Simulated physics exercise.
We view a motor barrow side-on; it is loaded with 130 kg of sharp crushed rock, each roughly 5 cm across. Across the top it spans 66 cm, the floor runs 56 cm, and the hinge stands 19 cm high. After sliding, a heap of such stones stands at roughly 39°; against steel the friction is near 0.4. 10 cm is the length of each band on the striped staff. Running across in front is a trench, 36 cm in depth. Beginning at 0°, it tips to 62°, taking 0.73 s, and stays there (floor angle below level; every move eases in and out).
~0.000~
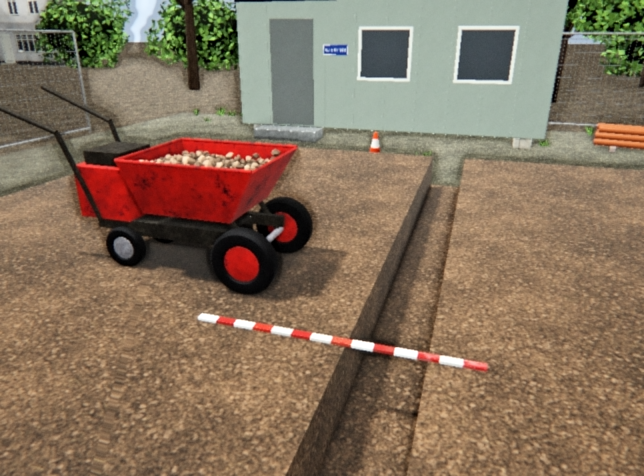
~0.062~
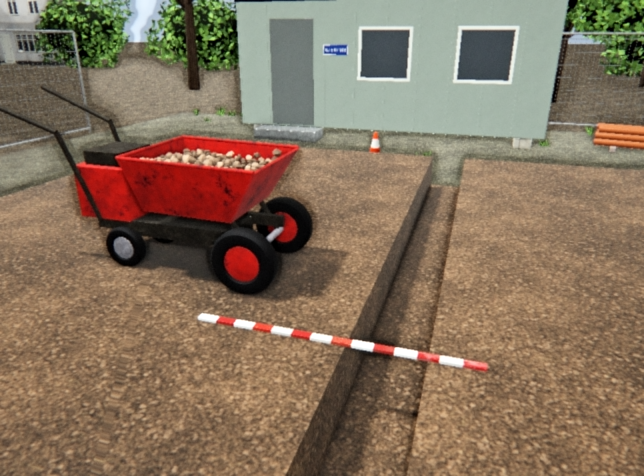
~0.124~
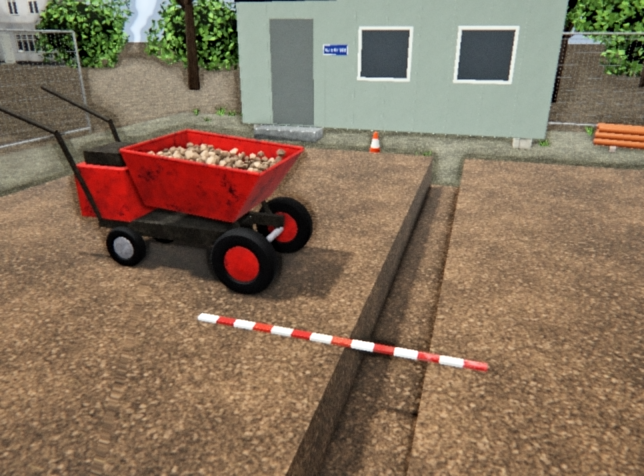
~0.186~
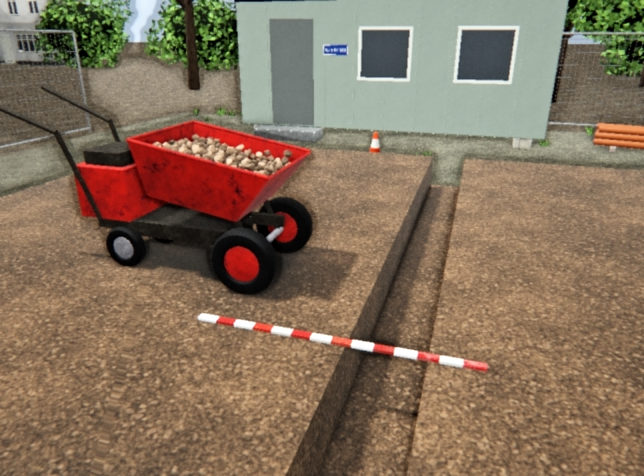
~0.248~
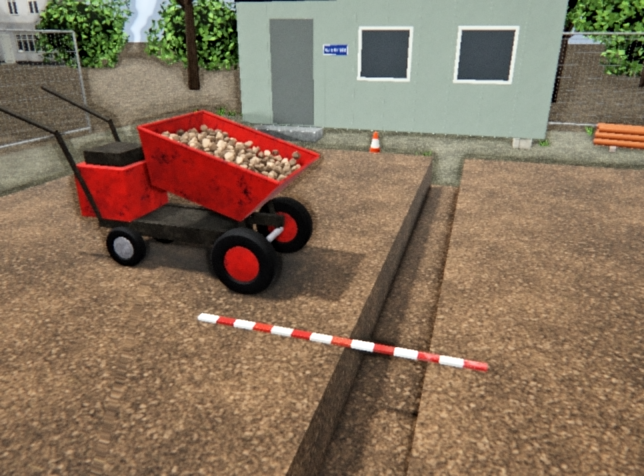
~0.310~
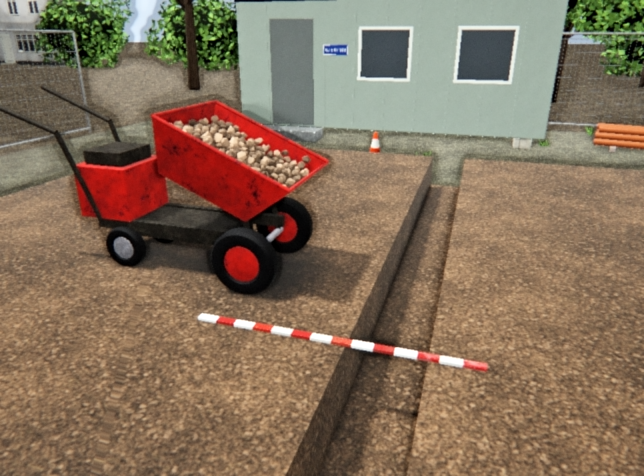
Red motor barrow loaded with stones standing beside a trench, its skip slowly tilting up at the back and leaning right.
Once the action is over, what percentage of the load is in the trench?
About 33 in every hundred.
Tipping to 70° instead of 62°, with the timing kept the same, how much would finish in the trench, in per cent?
Near 60 per cent then.
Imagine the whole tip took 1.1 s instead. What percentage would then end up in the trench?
That works out at about 20 in a hundred.
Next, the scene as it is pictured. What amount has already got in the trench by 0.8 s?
Some 0 per cent of the load by that point.
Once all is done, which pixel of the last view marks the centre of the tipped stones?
I'd put it close to (405, 338).
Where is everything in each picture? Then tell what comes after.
In the first frame, the skip is at 0°, its lip at (251, 172); the top of the load is at (212, 157).
In the second frame, the skip is at 1°, its lip at (254, 173); the top of the load is at (212, 156); the stones move at 0.3 m/s on average.
In the third frame, the skip is at 5°, its lip at (259, 175); the top of the load is at (196, 151); the stones move at 0.6 m/s on average.
In the fourth frame, the skip is at 10°, its lip at (268, 178); the top of the load is at (194, 143); the stones move at 0.9 m/s on average.
The fifth frame shows lip at (279, 184), floor tilted 17°, highest stones at (195, 134); the stones move at 1.0 m/s on average.
The sixth frame shows lip at (290, 191), floor tilted 24°, highest stones at (206, 124); the stones move at 1.1 m/s on average.
After 0.6 s the floor is at 53°; 100 % in the skip; the foremost stones are at (324, 204).
After 0.8 s the floor is at 62°; 95 % in the skip, 4 % short of the trench, 2 % in the trench; the foremost stones are at (378, 282).
After 1.2 s the floor is at 62°; 69 % in the skip, 7 % short of the trench, 24 % in the trench; the foremost stones are at (430, 344).
After 3.1 s the floor is at 62°; 61 % in the skip, 6 % short of the trench, 33 % in the trench; the foremost stones are at (436, 333).
